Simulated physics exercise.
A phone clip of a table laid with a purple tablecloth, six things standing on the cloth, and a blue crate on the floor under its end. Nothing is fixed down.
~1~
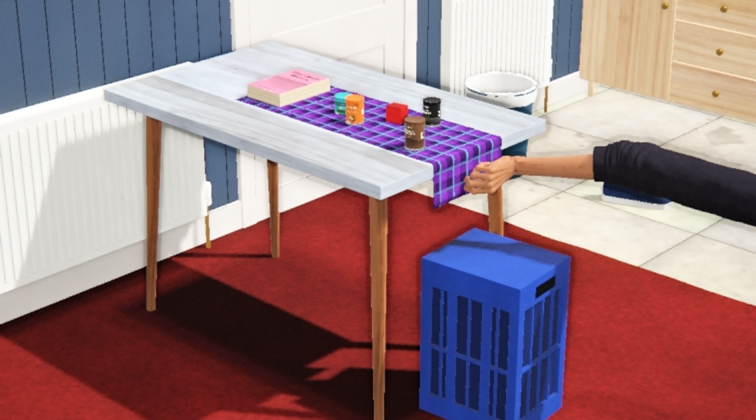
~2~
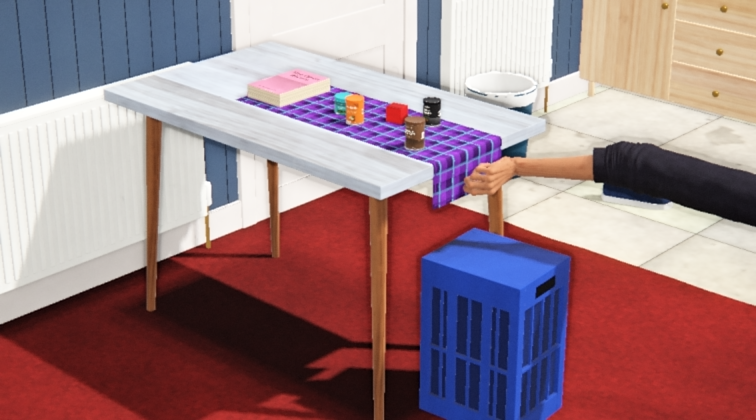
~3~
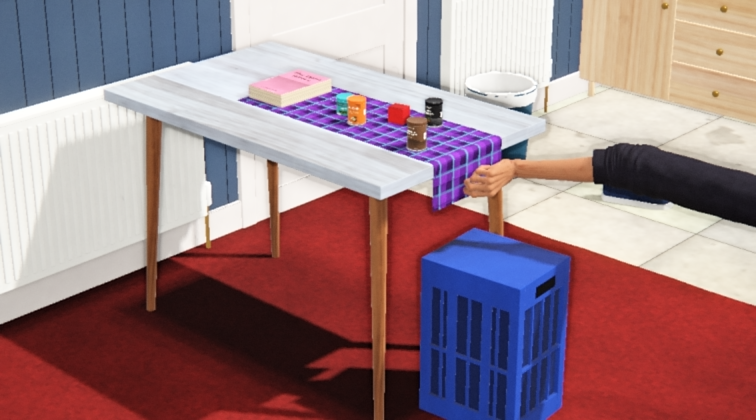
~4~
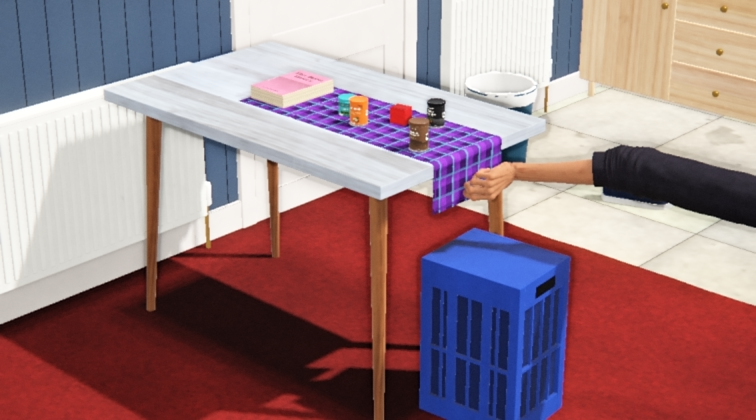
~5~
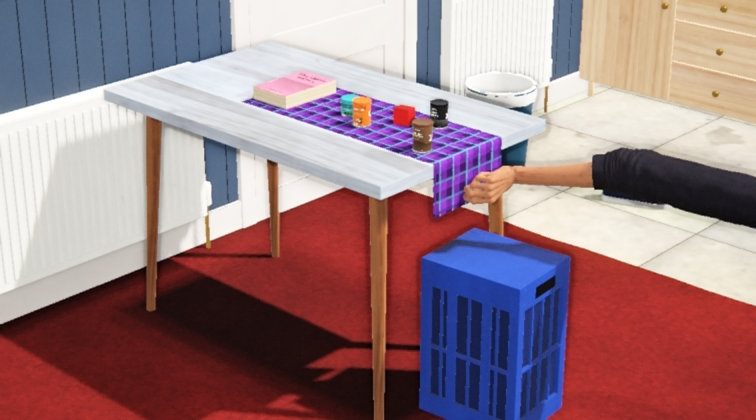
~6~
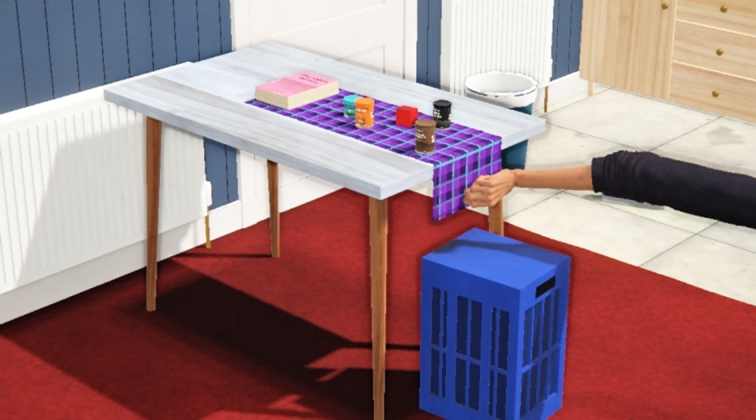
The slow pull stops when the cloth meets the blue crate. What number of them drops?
Over the edge go one.
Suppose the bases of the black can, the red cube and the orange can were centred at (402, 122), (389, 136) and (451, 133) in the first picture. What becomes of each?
The black can remains up, the red cube holds on, the orange can falls.
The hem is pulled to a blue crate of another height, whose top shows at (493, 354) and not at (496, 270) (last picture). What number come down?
Then 4.
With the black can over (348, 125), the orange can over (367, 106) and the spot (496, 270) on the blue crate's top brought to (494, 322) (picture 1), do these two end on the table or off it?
The black can remains up; the orange can stays on.
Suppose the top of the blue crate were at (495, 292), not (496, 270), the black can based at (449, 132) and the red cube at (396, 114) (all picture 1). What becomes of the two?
The black can is carried off; the red cube stays on.
Early on, hem near (467, 229); all still up.
Midway, hem on the crate; brown can gone.
Finally, hem on the crate; brown can gone. The table loses one.
